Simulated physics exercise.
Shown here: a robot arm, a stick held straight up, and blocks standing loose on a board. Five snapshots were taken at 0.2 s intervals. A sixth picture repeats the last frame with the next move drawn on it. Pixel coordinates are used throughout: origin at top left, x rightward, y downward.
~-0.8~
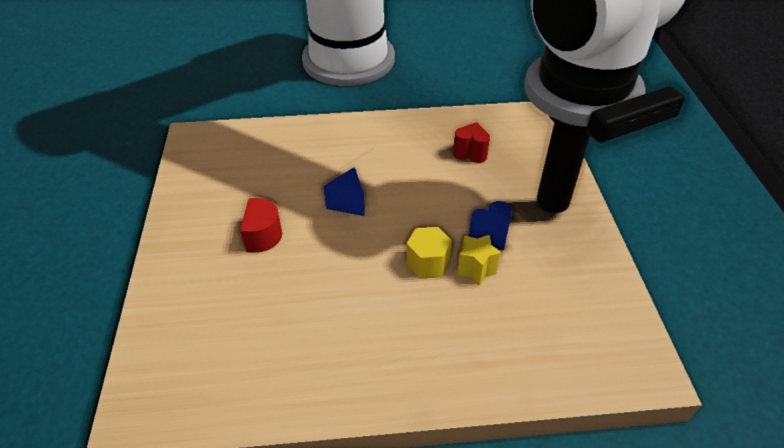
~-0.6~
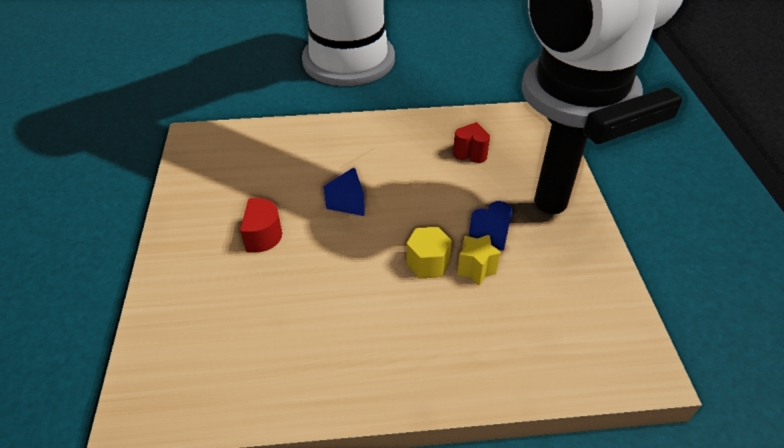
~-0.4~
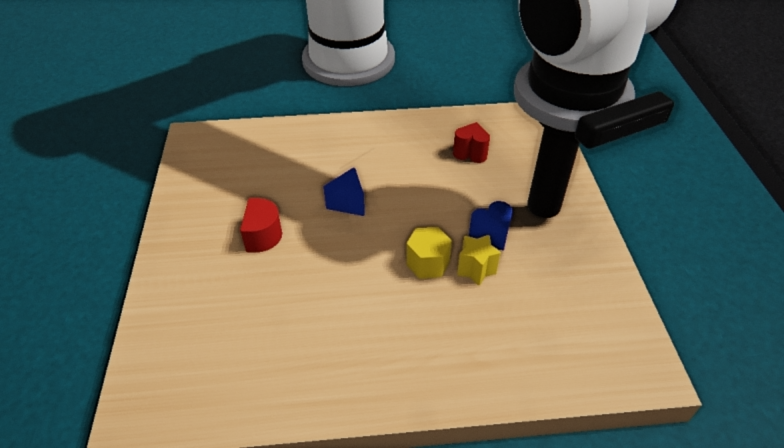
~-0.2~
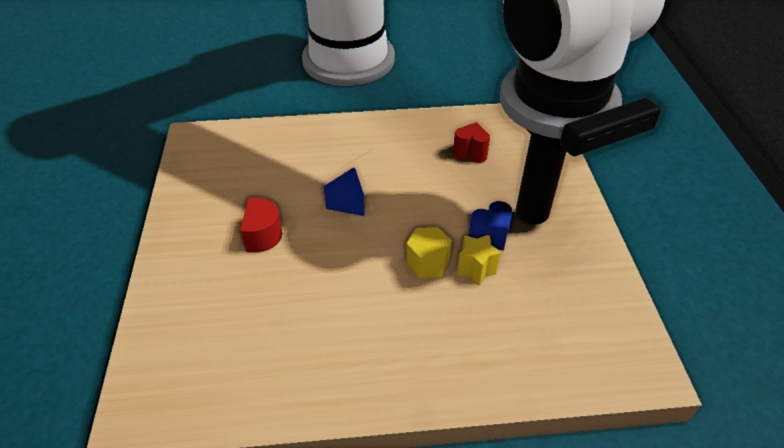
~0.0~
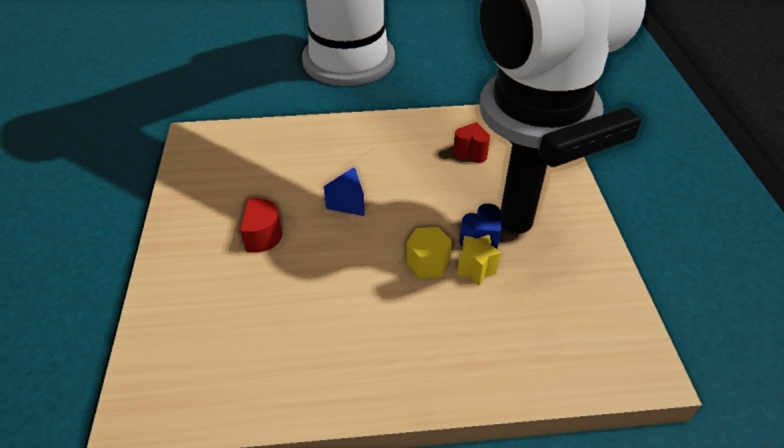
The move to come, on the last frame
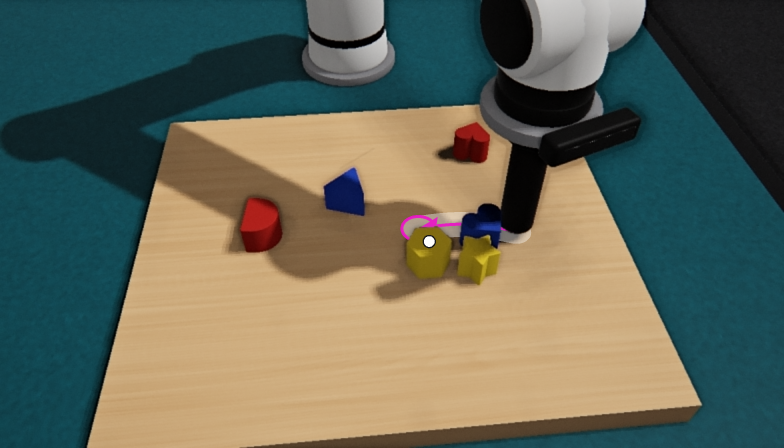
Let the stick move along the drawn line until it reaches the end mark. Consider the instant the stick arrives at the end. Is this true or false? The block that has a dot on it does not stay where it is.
That claim is true.
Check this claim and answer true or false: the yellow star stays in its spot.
The statement is true.
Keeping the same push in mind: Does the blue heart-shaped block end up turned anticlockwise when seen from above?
I expect so.
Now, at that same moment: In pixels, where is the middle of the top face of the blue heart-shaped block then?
I'd place it at (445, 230), taking the centre of its top.
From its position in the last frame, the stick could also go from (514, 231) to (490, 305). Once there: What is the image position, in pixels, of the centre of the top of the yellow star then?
It should be at (465, 261) by then.
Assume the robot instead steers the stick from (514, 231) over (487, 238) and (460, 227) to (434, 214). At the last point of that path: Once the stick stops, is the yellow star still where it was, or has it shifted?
The block stays on its spot.
Drawn move, from (514, 231) via (466, 224), ending at (419, 229); the dot is on the yellow hexagon.
On the path given first. One third of the way, stick (483, 217); blue heart-shaped block (462, 220), turned 50° anticlockwise.
Two thirds of the way, stick (450, 217); yellow hexagon (423, 248), turned 15° clockwise; blue heart-shaped block (446, 227), turned 90° anticlockwise.
At the end, stick (419, 220); yellow hexagon (423, 250), turned 20° clockwise; yellow star still; blue heart-shaped block (445, 230), turned 105° anticlockwise.
